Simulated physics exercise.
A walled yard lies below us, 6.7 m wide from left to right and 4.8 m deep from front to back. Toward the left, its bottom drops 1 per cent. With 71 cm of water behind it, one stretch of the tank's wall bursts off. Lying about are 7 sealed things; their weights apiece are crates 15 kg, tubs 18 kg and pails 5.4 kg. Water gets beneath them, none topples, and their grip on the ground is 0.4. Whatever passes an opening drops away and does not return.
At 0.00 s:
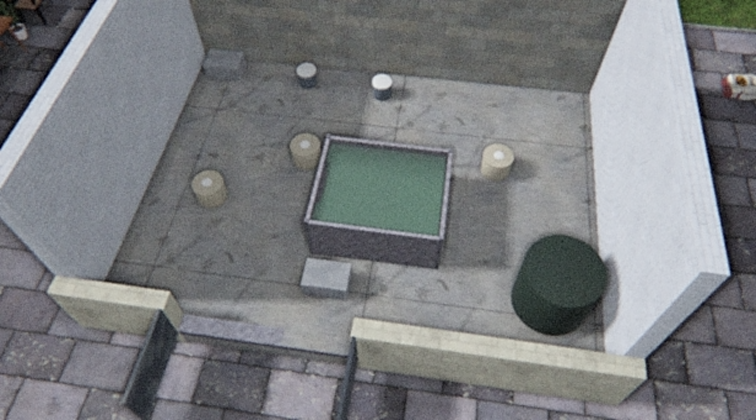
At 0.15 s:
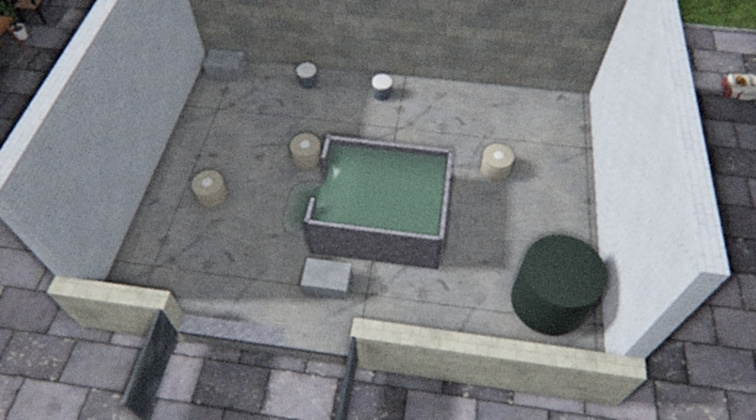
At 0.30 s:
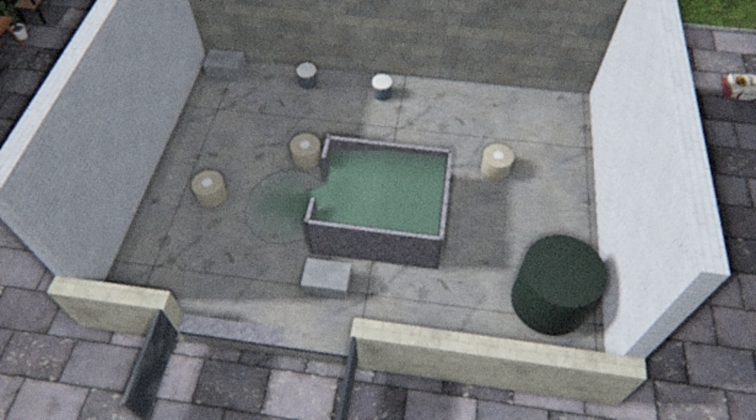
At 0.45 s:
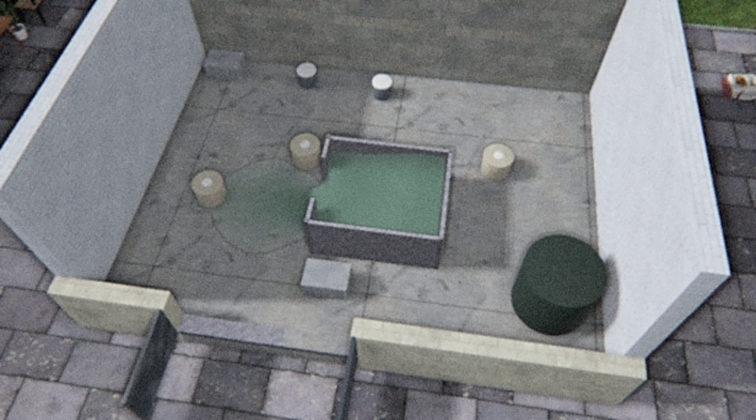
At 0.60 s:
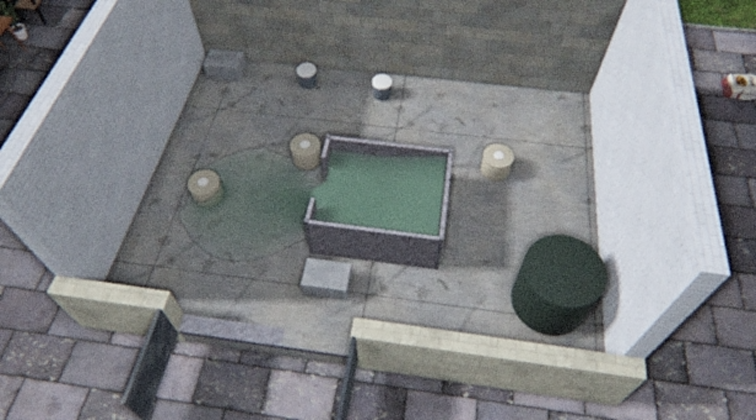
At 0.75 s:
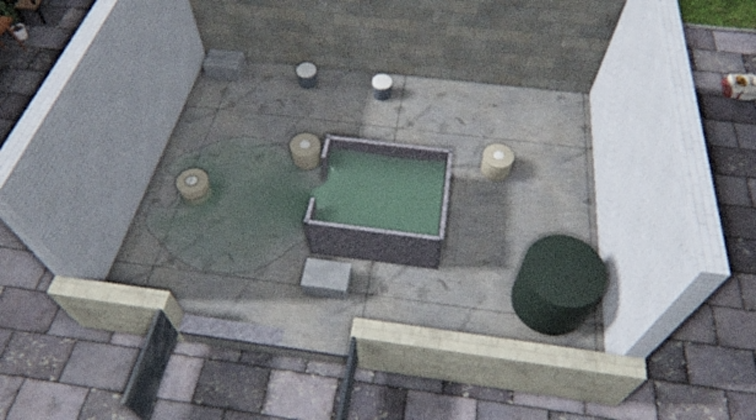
Greenish water spreading leftward across a walled yard's floor through a gap in a tank's wall, nudging one pale tub slightly left.
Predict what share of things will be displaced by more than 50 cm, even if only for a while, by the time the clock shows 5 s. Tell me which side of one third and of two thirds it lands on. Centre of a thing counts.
Middle third.
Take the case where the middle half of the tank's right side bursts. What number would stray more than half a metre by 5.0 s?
Then it comes to 2.
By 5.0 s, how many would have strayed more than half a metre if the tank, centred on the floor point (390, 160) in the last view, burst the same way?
The answer would then be 5.
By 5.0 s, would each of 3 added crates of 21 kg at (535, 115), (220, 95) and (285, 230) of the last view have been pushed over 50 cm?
Each in turn ends up within the limit, beyond the limit, beyond the limit.
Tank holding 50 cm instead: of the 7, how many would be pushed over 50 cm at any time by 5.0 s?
Count: 3.
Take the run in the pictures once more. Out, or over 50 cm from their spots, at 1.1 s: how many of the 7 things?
I make it 1.
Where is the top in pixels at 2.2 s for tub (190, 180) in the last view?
Look for it near (161, 176).
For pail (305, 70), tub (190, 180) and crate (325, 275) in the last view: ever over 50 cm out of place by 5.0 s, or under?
First exceeding it, second exceeding it, third falling below it.
After 1.1 s 1 of 7 are over 50 cm from their spots; 0 afloat.
After 2.2 s 1 of 7 are over 50 cm from their spots; 0 afloat.
After 3.5 s 3 of 7 are over 50 cm from their spots; 1 afloat.
After 5.0 s 4 of 7 are over 50 cm from their spots, and 4 have been at some point; 0 afloat.
